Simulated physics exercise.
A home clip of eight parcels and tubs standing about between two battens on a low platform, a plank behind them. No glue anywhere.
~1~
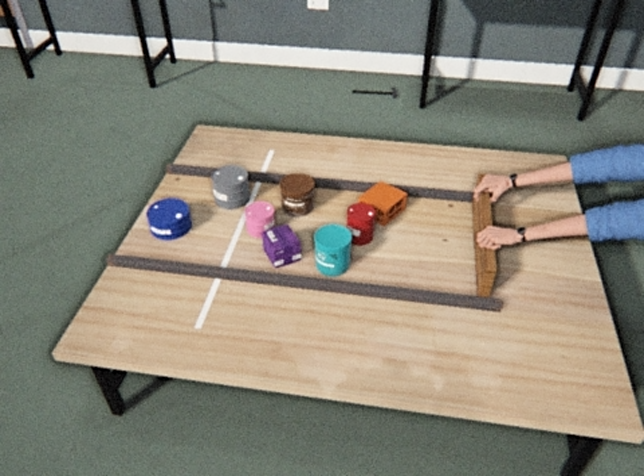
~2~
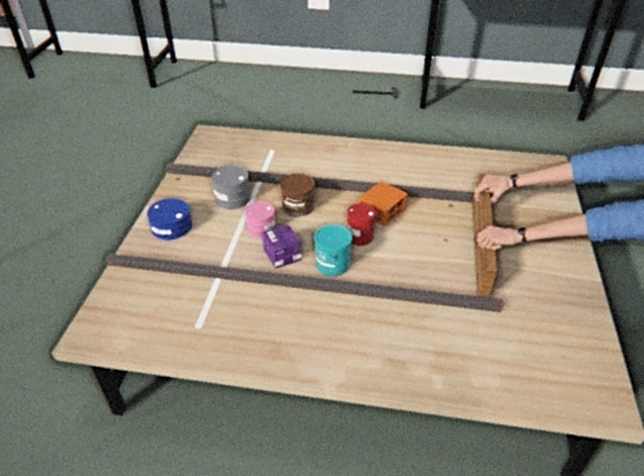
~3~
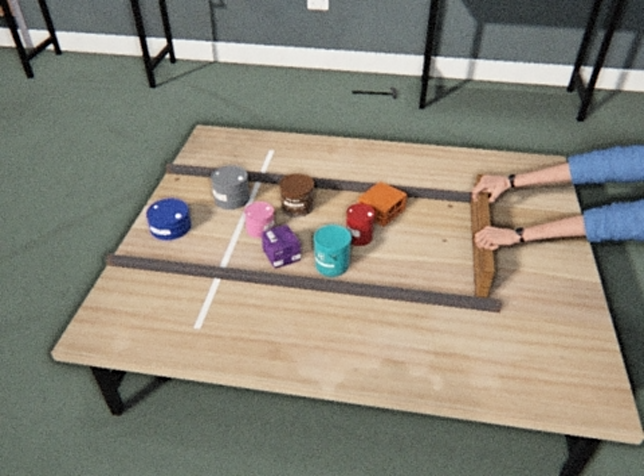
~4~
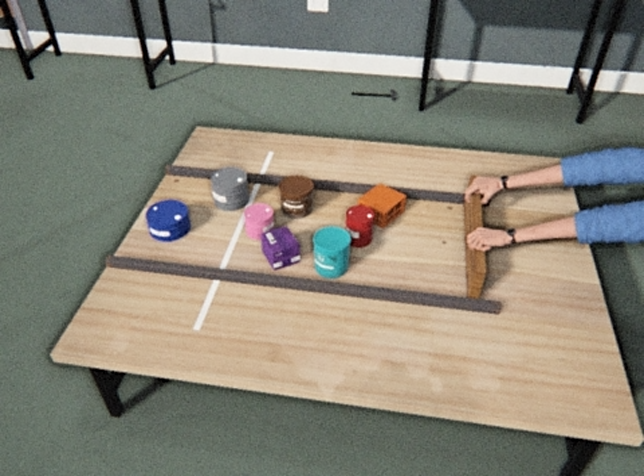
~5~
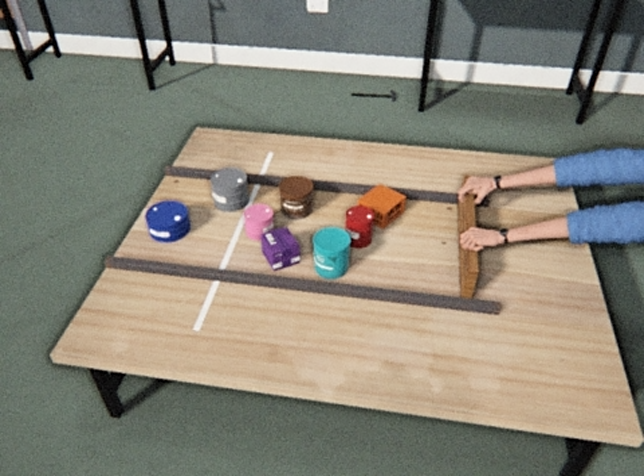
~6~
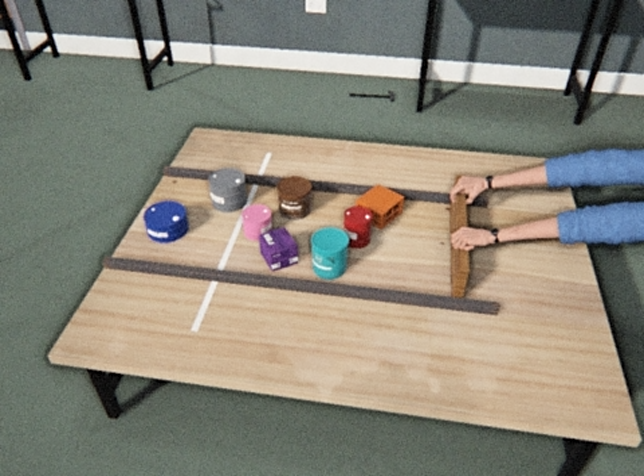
On a low wooden platform, eight colourful tubs and parcels stayed put between two dark strips while a pair of hands held a wooden plank at the right and slid it slightly left toward them.
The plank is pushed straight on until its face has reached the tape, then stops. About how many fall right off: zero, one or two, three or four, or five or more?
Here the number that fall off is zero.
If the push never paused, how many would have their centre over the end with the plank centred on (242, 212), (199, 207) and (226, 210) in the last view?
The counts: 0, 2 and 0.
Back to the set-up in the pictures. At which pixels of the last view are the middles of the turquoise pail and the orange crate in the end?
The turquoise pail at (207, 241), the orange crate at (231, 197).
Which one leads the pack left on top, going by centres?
Foremost is the grey canister.
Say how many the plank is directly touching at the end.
In contact: 3.
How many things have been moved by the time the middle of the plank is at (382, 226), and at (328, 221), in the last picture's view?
First 1, then 5.
Soon after, none off yet; blue canister at rest near (166, 222); grey canister at rest near (228, 190); pink canister at rest near (257, 223).
Then, none off yet; blue canister at rest near (166, 222); grey canister moved about its own width near (205, 187); pink canister moved about its own width near (236, 220).
At rest, the number that fall off is zero.
